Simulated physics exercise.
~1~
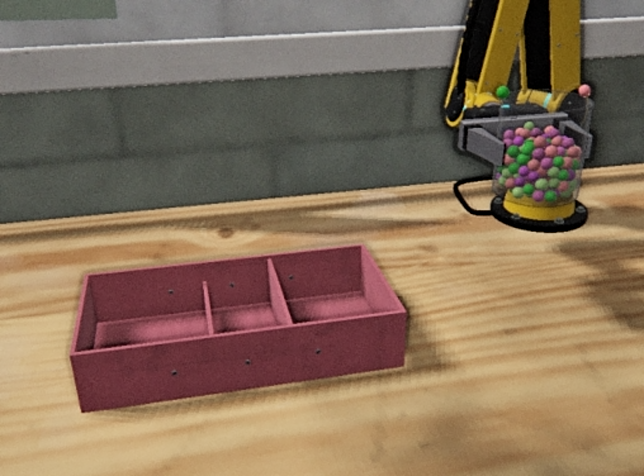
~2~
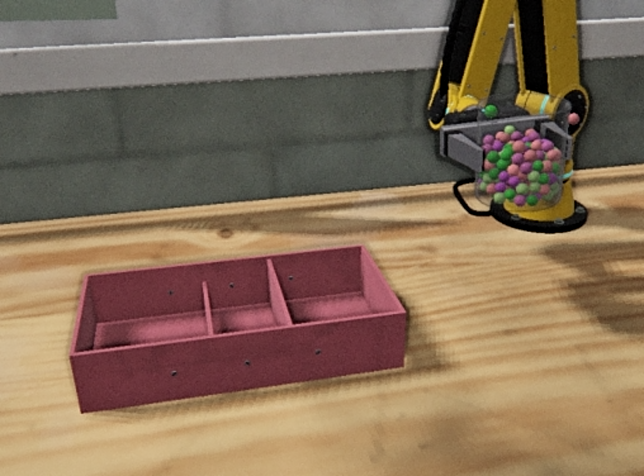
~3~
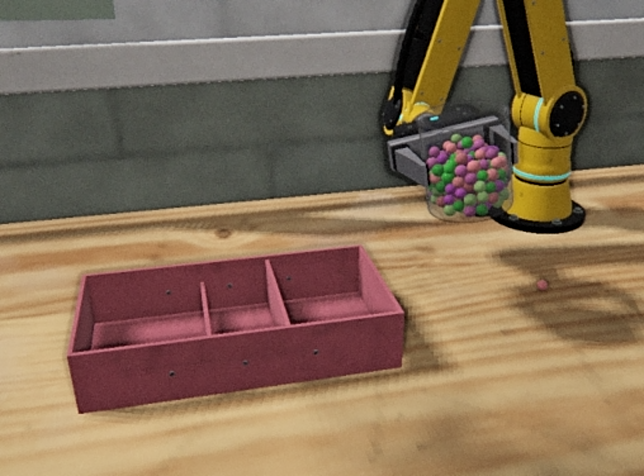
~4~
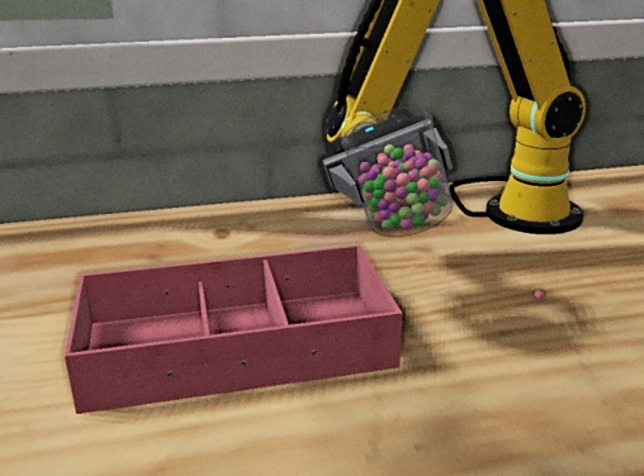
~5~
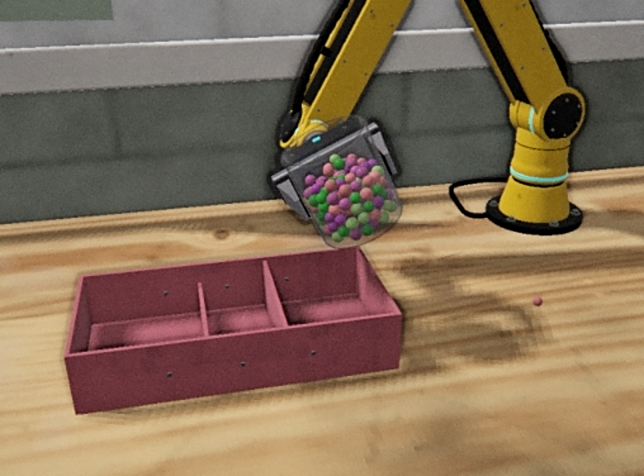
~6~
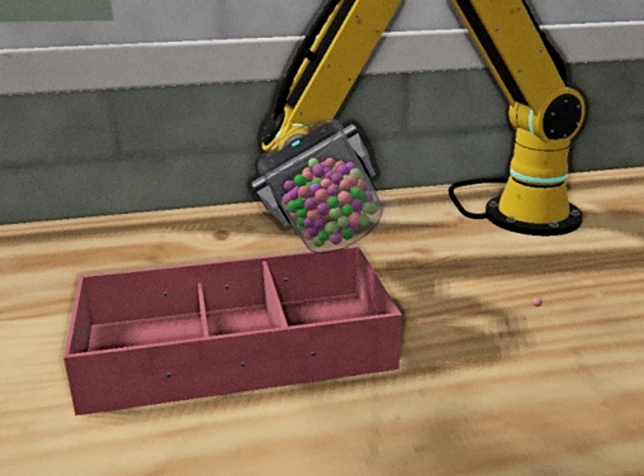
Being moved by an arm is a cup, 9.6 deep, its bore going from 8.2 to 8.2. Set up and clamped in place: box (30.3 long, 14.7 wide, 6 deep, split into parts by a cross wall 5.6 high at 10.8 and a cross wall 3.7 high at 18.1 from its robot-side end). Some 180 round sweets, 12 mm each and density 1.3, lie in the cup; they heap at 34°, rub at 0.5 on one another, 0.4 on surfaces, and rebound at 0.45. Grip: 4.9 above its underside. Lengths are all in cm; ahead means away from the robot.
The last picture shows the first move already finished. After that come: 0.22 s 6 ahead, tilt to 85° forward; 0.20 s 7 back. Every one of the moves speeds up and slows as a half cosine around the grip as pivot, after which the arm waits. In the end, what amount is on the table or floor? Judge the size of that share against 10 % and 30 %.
The share is below 10 %.
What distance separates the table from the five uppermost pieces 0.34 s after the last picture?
About 18 cm.
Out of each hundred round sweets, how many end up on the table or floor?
Roughly 0 percent.
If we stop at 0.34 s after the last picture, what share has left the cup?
20 %.
Then, 0.17 s later, tilted 77° forward, highest piece 20 above the table; 177 in the cup, 1 on the table or floor.
Then, 0.34 s later, tilted 85° forward, highest piece 18 above the table; 144 in the cup, 9 in the far-side part, 1 in the middle part, 1 on the table or floor, 23 in flight or on a rim.
Then, 0.62 s later, tilted 85° forward, highest piece 17 above the table; 100 in the cup, 36 in the middle part, 36 in the far-side part, 3 in the robot-side part, 1 on the table or floor, 2 in flight or on a rim.
Then, 1.67 s later, tilted 85° forward, highest piece 17 above the table; 98 in the cup, 40 in the middle part, 36 in the far-side part, 3 in the robot-side part, 1 on the table or floor.
At rest, 98 in the cup, 40 in the middle part, 36 in the far-side part, 3 in the robot-side part, 1 on the table or floor. That is 1 % on the table or floor.
